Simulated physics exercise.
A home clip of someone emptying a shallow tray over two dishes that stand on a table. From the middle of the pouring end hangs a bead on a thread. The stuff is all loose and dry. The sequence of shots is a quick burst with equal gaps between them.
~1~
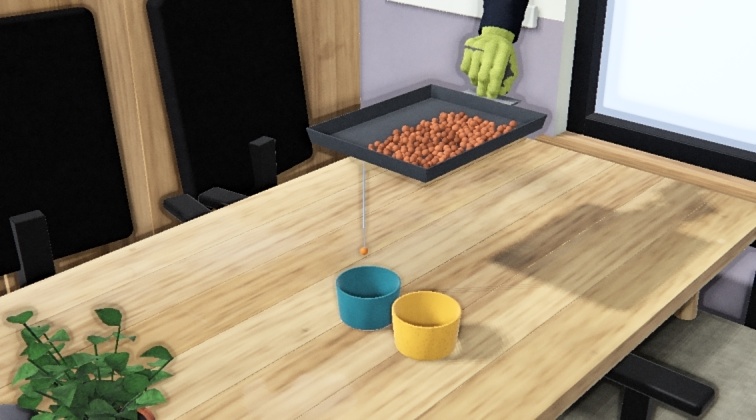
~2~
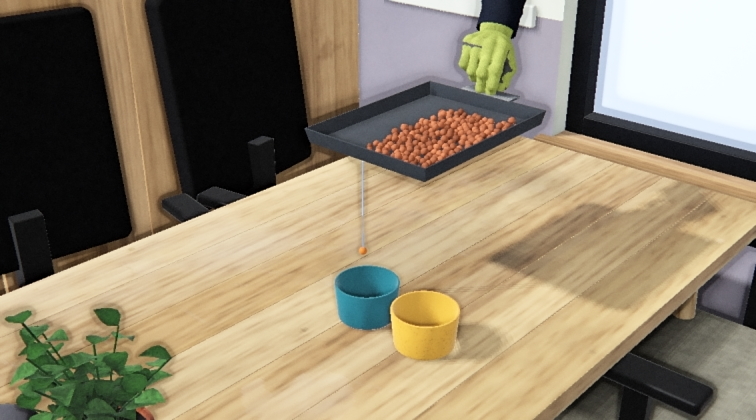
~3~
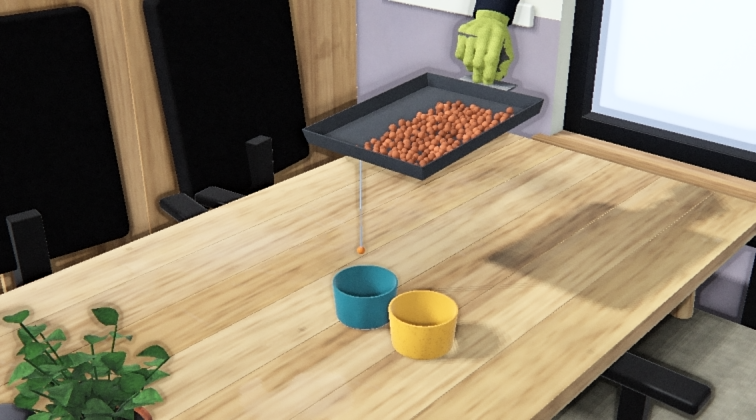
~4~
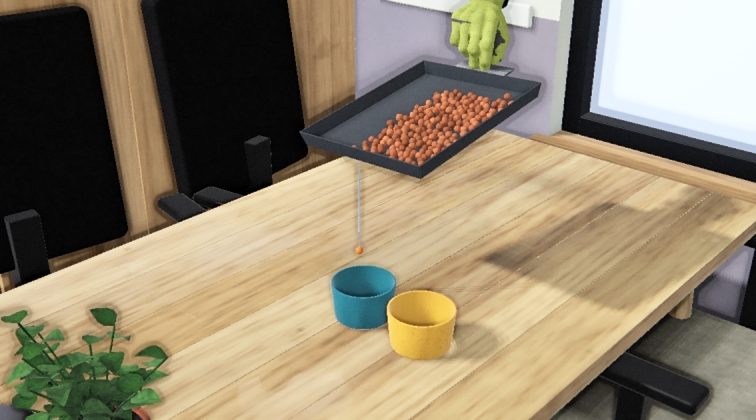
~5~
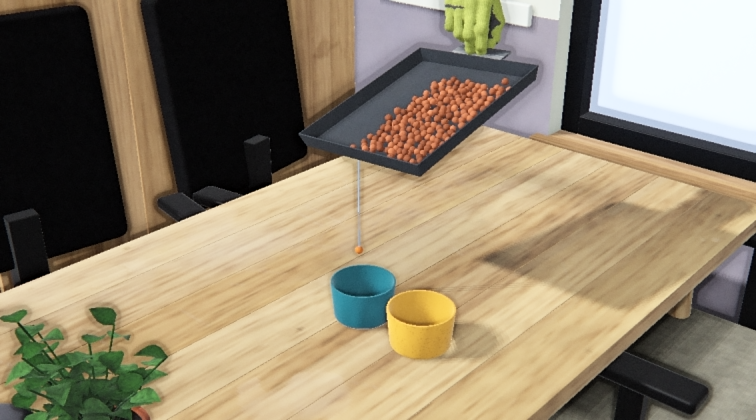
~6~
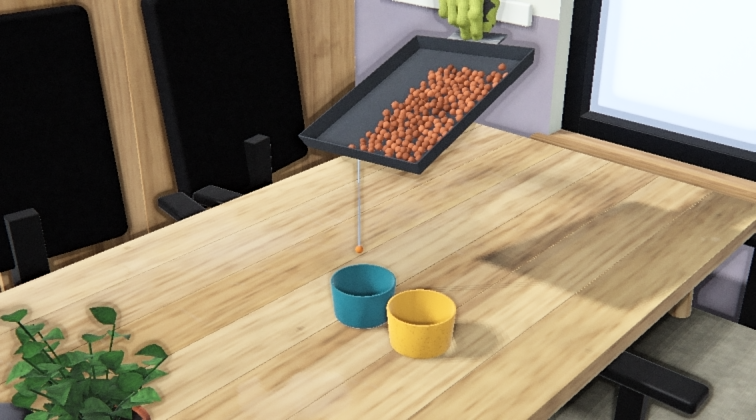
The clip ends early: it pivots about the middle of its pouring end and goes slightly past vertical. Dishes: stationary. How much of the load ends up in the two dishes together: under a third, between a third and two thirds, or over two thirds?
Together the dishes get under a third of it.
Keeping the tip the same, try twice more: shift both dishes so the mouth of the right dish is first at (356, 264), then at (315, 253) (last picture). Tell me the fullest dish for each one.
With the first placement it's the one to the left, with the second it's the one to the right.
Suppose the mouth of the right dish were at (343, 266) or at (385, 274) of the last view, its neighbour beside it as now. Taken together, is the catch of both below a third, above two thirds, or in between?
Between a third and two thirds; less than a third.
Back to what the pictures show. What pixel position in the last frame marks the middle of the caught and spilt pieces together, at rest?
I'd mark it at roughly (295, 297).
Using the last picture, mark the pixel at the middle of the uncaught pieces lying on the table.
Close to (289, 295).
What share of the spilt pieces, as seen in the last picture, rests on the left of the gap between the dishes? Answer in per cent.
Reading: Around 100 %.
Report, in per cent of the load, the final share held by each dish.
In per cent, left near 10 and right near 0.
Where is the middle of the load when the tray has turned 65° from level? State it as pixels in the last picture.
Look about (362, 128) in the last picture.
Shortly afterwards, tray tipped steeply; all but a few on the tray; only a few in the air.
Next, tray tipped past a quarter turn; all but a few on the tray; a little outside both; only a few in the air.
Some moments later, tray tipped past a quarter turn; a little in the left dish; all but a few outside both.
In the end, tray tipped past a quarter turn; none at all in the right dish; a little in the left dish; all but a few outside both.
